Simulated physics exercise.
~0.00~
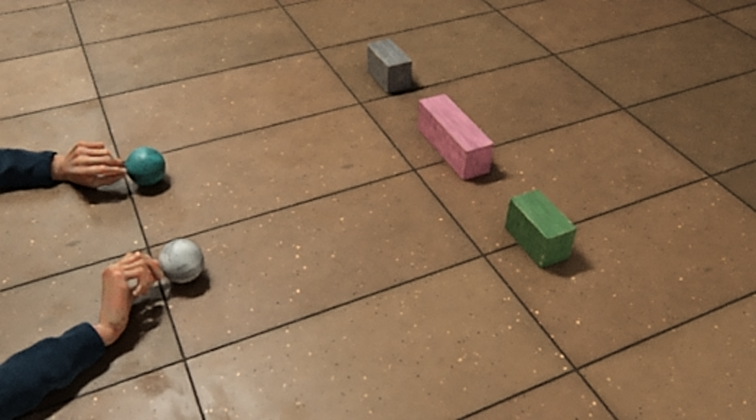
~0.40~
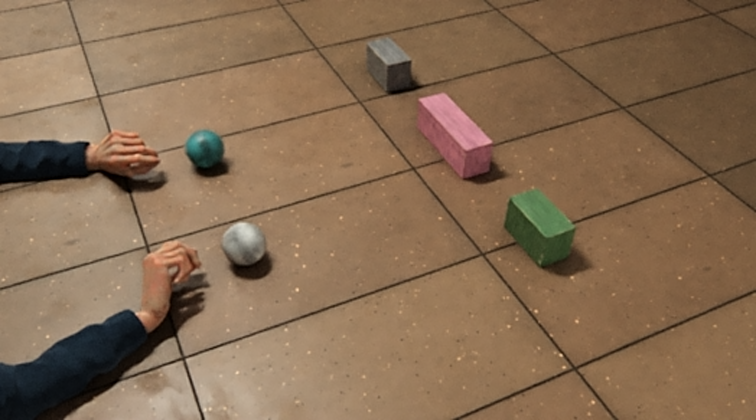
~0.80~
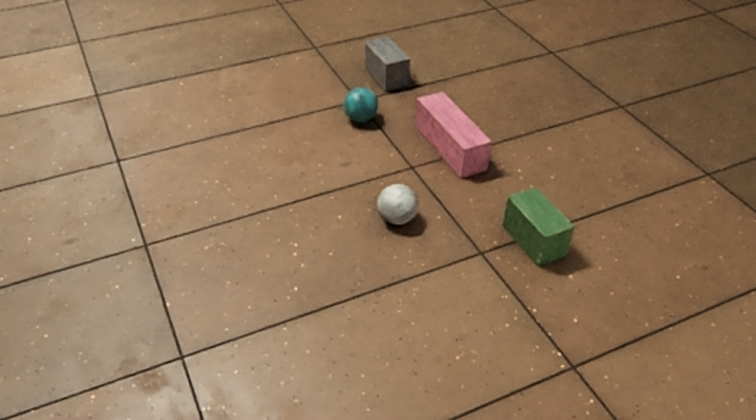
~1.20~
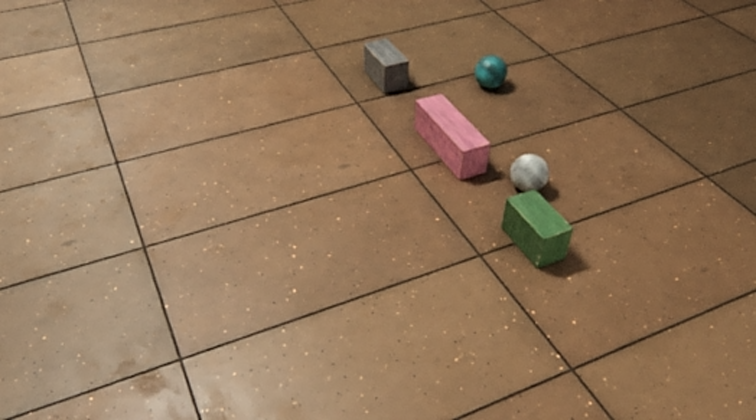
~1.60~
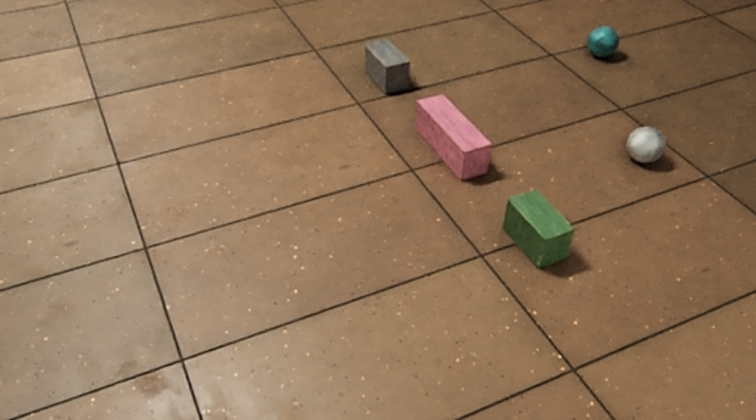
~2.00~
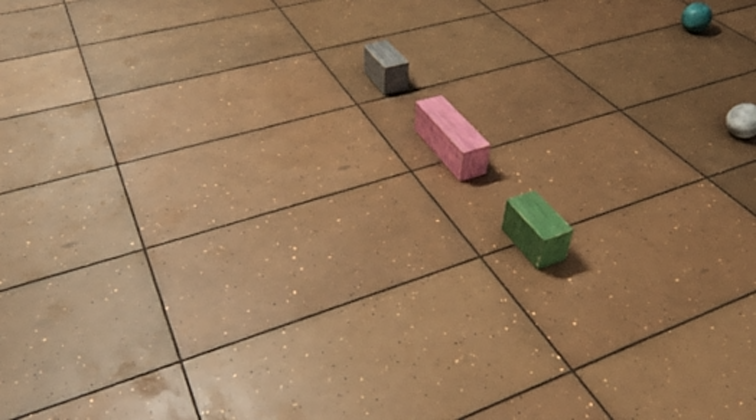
A white ball and a turquoise ball start under two hands at the left of a brown tiled floor, facing a spaced row of grey, pink and green blocks. The hands release them and draw back as both balls roll right, side by side. The turquoise ball nears the opening between the grey and pink blocks, while the white ball heads for the one between pink and green. Each passes through its gap without shifting the blocks. Both keep rolling away beyond the row, ending near the right edge, the turquoise ball farther back.
